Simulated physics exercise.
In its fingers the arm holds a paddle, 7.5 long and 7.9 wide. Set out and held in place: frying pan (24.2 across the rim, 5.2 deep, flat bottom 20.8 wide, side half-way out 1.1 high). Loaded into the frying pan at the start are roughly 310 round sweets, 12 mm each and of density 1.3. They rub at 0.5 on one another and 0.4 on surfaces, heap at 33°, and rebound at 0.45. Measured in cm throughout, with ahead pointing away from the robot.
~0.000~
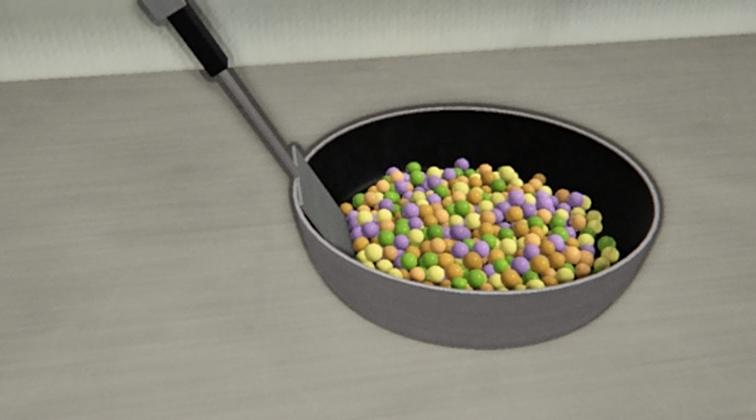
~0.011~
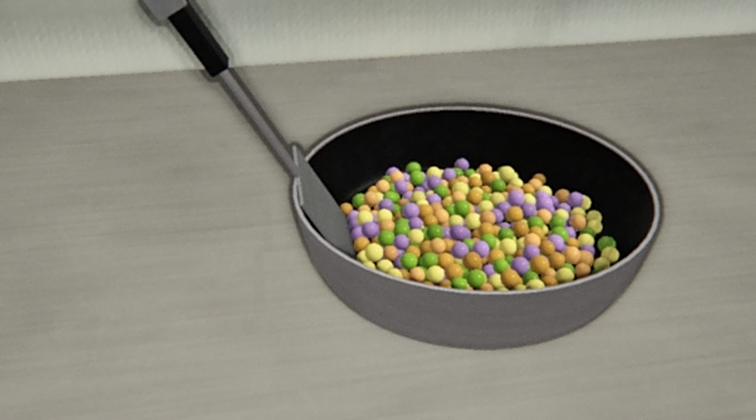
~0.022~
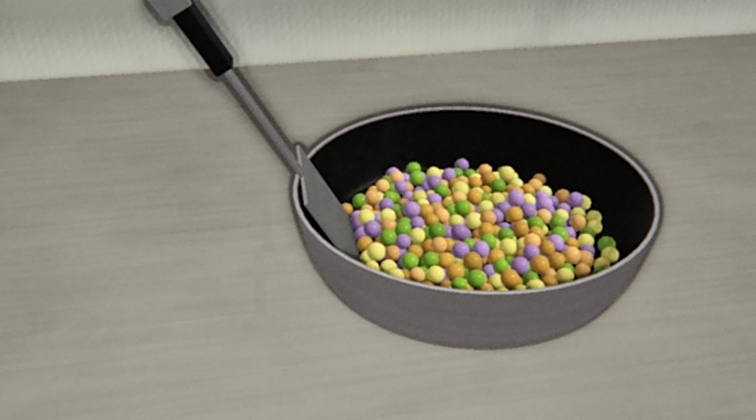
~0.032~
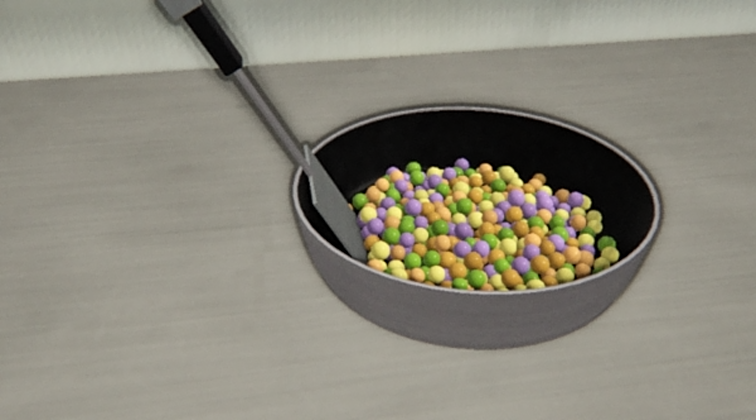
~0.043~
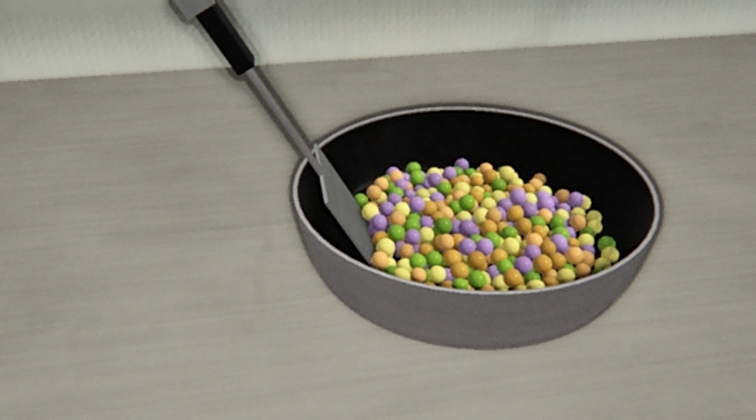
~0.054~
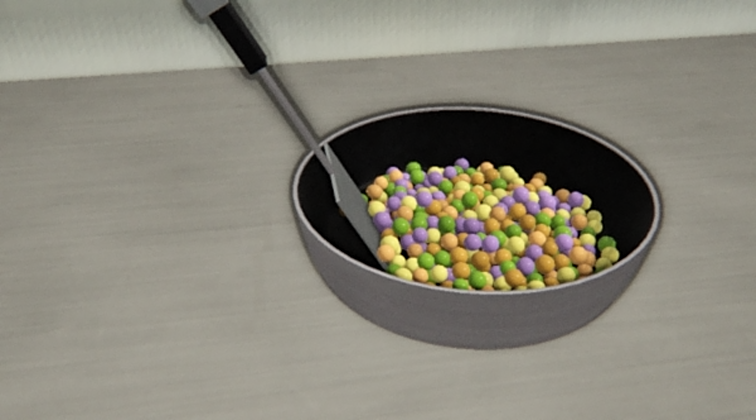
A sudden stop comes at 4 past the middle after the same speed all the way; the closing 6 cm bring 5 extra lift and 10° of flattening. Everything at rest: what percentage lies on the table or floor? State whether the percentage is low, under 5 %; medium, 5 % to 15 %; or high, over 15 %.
The percentage is low.
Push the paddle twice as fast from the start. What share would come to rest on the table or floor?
Estimated result: Some 10 %.
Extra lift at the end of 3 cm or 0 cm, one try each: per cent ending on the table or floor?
You'd get some 0 per cent with the first setting and some 0 per cent with the second.
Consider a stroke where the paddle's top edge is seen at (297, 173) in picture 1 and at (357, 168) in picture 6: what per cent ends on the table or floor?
Roughly 10 %.
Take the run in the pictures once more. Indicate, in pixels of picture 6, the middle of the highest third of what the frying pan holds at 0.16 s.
The middle lies somewhere about (510, 215).
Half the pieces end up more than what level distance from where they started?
Roughly 3 cm.
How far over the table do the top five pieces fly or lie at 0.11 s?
About 4 centimetres.
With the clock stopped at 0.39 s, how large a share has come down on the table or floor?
Around 0 percent.
After 0.11 s, sloping 62°, highest piece 4 above the table; 306 in the frying pan.
After 0.16 s, sloping 57°, highest piece 6 above the table; 306 in the frying pan.
After 0.39 s, sloping 52°, highest piece 4 above the table; 306 in the frying pan.
After 1.44 s, sloping 52°, highest piece 4 above the table; 306 in the frying pan.
At rest, 306 in the frying pan. That is 0 % on the table or floor.
